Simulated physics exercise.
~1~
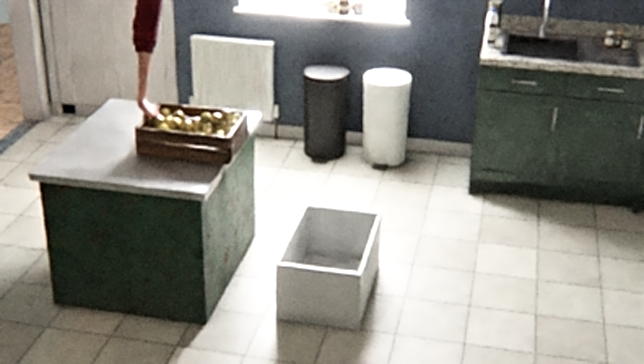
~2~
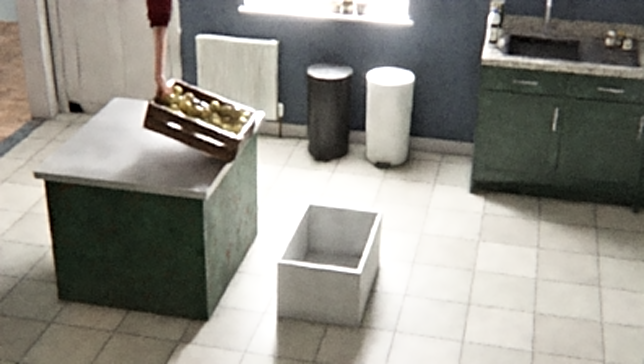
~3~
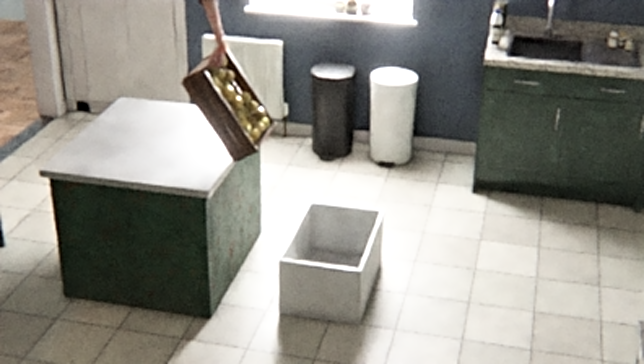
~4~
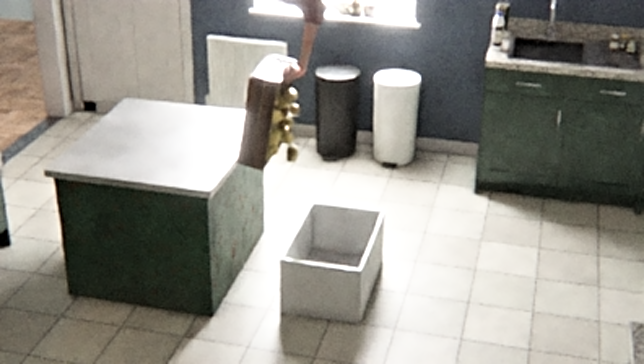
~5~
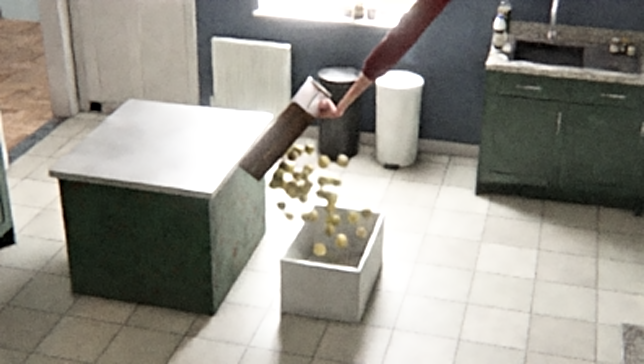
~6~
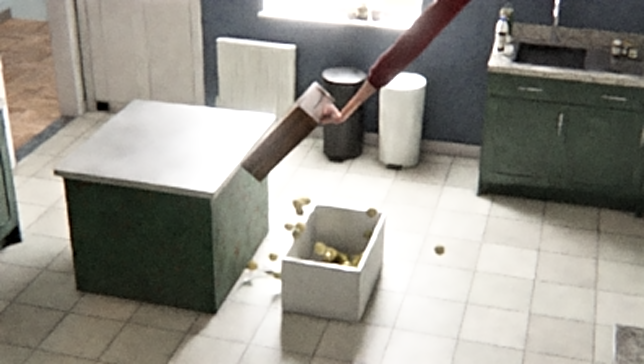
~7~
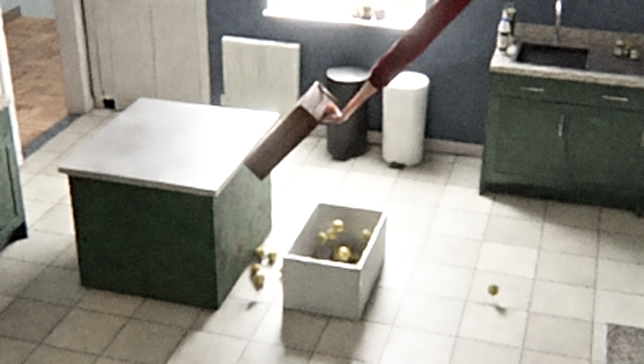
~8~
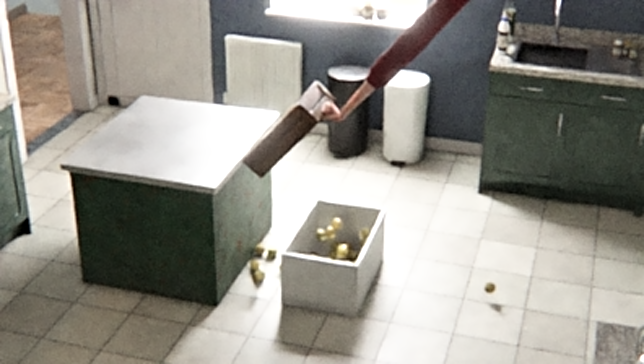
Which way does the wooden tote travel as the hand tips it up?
The wooden tote moves to the right, from the top of the bench toward the white box.
